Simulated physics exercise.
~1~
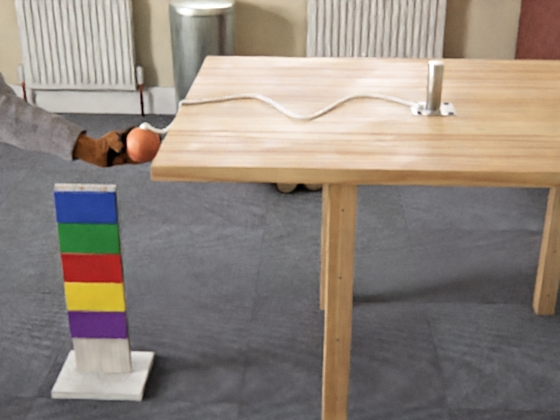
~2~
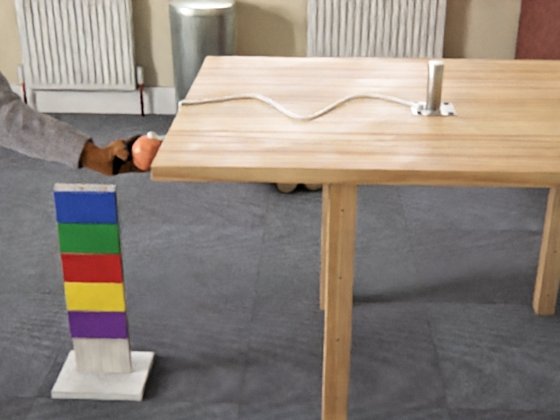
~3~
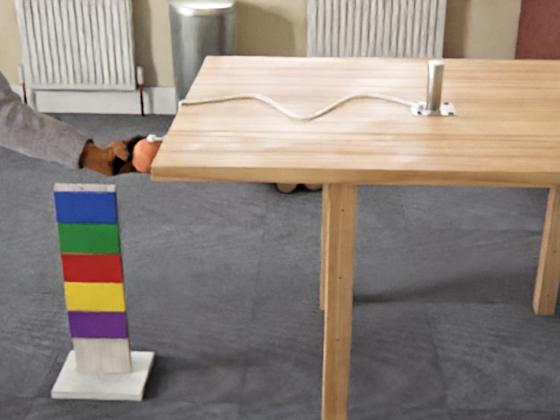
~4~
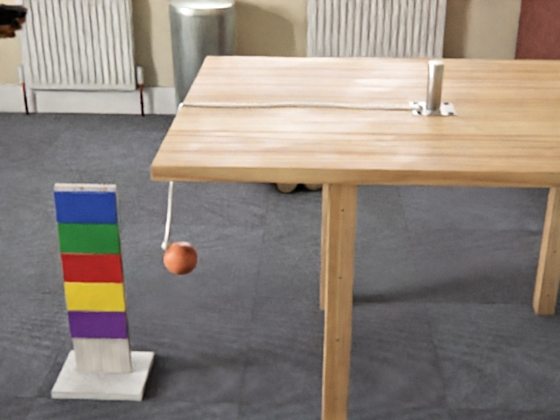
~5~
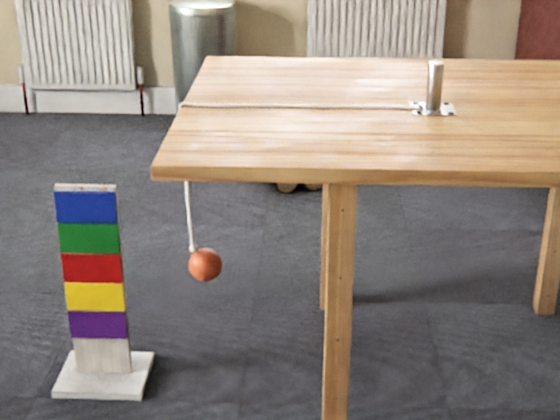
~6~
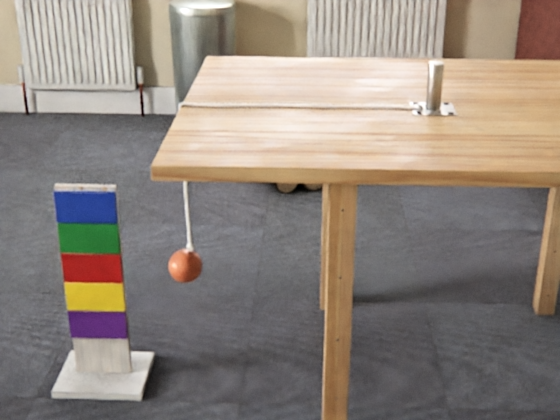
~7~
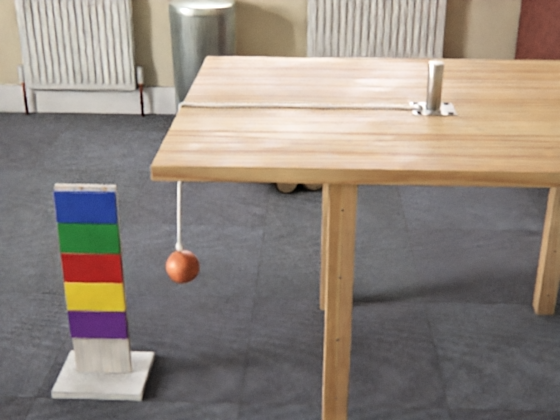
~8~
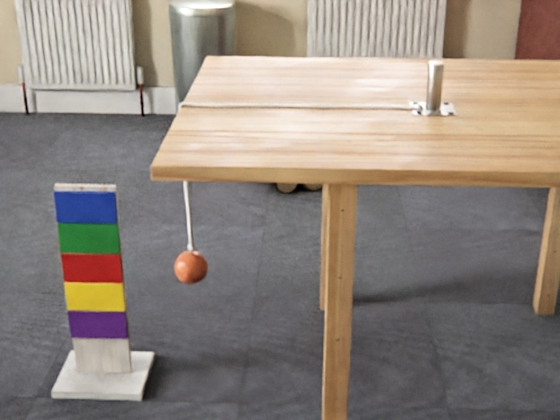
At the edge of a wooden table, a gloved hand held an orange ball on a white cord, then let go and drew back, and the ball dropped, swung slightly and ended up hanging level with the red band of a striped post.
